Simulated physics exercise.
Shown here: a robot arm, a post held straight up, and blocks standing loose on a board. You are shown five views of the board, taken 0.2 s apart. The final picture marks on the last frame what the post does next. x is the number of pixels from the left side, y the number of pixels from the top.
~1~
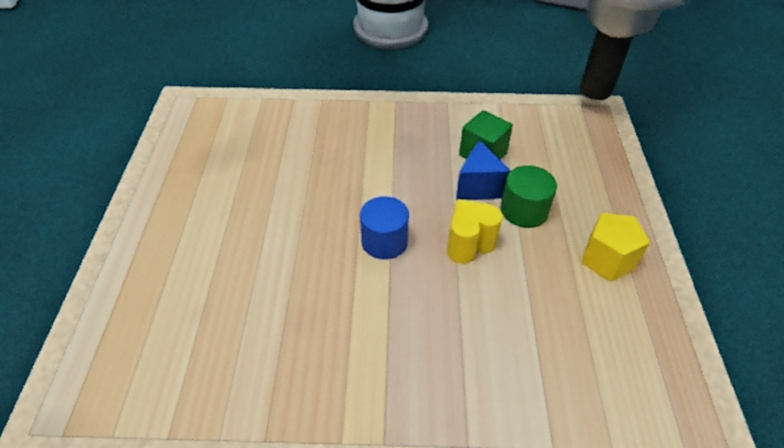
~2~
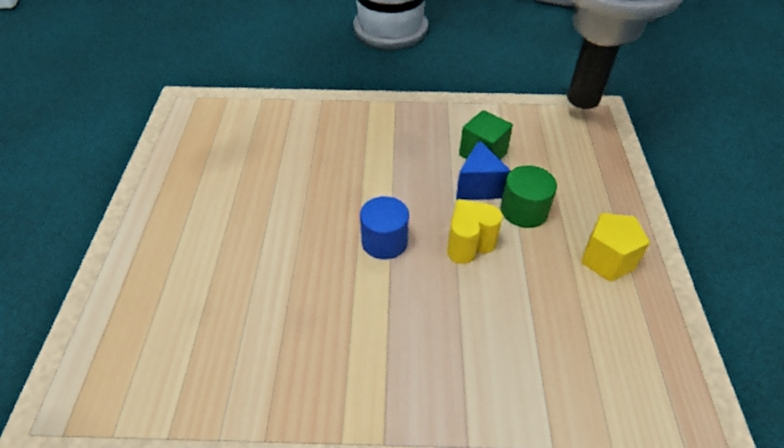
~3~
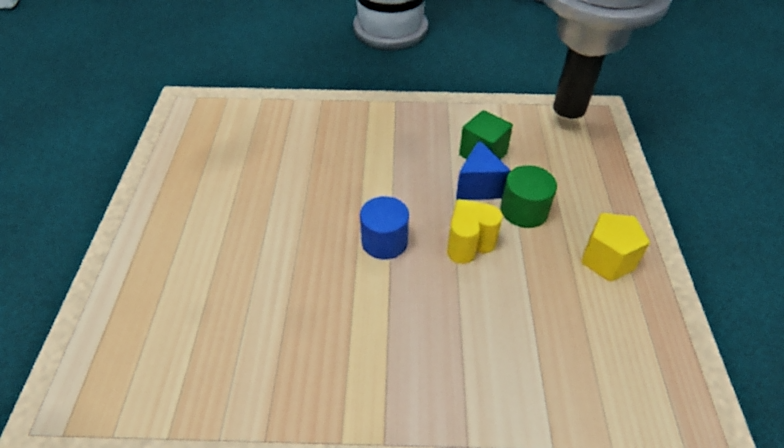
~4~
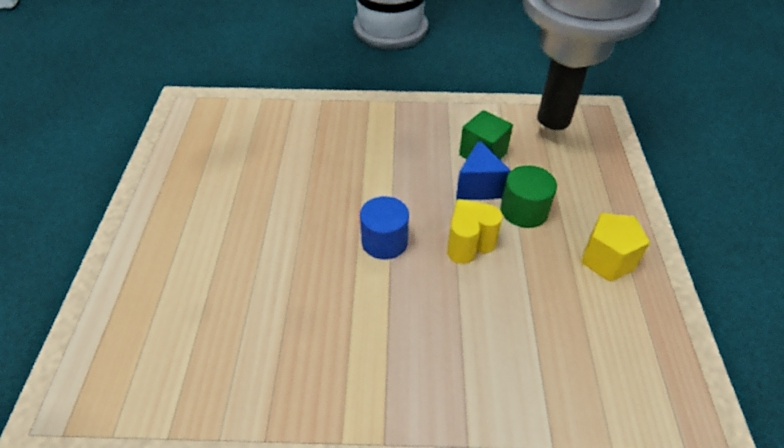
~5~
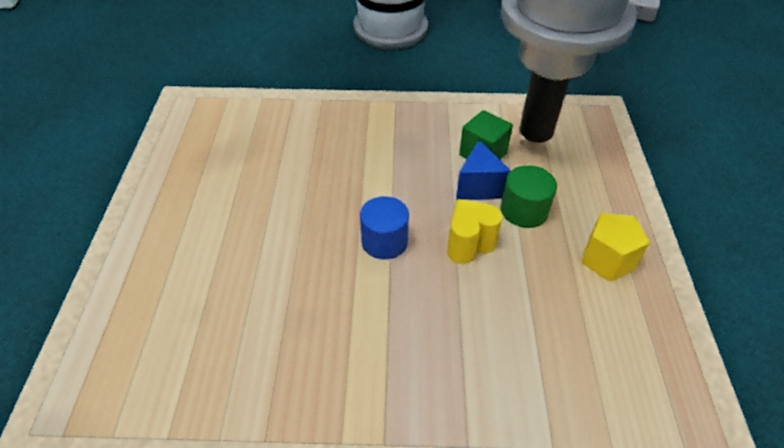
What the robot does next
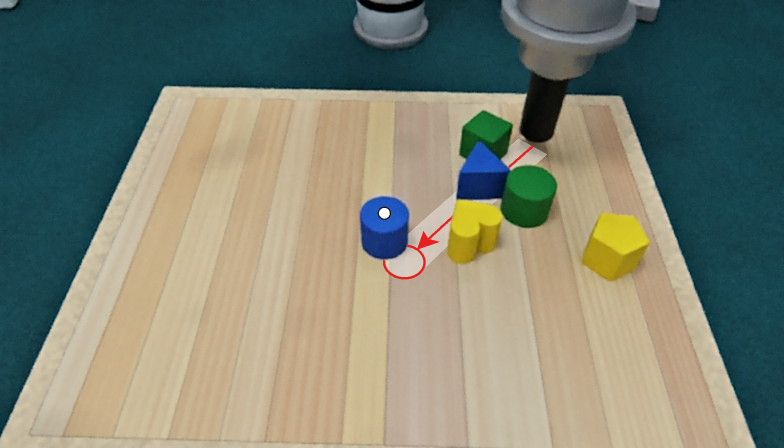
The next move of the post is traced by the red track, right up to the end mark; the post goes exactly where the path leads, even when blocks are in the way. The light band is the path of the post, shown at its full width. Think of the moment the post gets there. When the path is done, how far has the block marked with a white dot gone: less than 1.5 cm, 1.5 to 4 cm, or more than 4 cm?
It's set to move over 4 cm.
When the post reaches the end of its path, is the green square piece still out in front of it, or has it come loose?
My guess is it ends up beside or behind the post.
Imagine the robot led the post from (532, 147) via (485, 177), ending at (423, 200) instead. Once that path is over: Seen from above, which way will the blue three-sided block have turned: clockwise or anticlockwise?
If we look at it from overhead, the blue three-sided block pivots counter-clockwise.
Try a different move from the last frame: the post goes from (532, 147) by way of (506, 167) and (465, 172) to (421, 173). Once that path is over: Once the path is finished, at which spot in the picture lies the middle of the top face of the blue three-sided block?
Final place: (461, 168).
Drawn move, from (532, 147) directly to (404, 262); the dot is on the blue circular block.
What follows on the original path. One third of the way, post (497, 165); blue three-sided block (474, 166); green square piece (478, 126).
Two thirds of the way, post (453, 204); blue circular block (371, 220); yellow heart block (467, 224), turned 40° anticlockwise; blue three-sided block (421, 201); green square piece (478, 126).
At the end, post (405, 247); blue circular block (329, 236); yellow heart block (467, 231), turned 60° anticlockwise; blue three-sided block (369, 248); green square piece (478, 126).
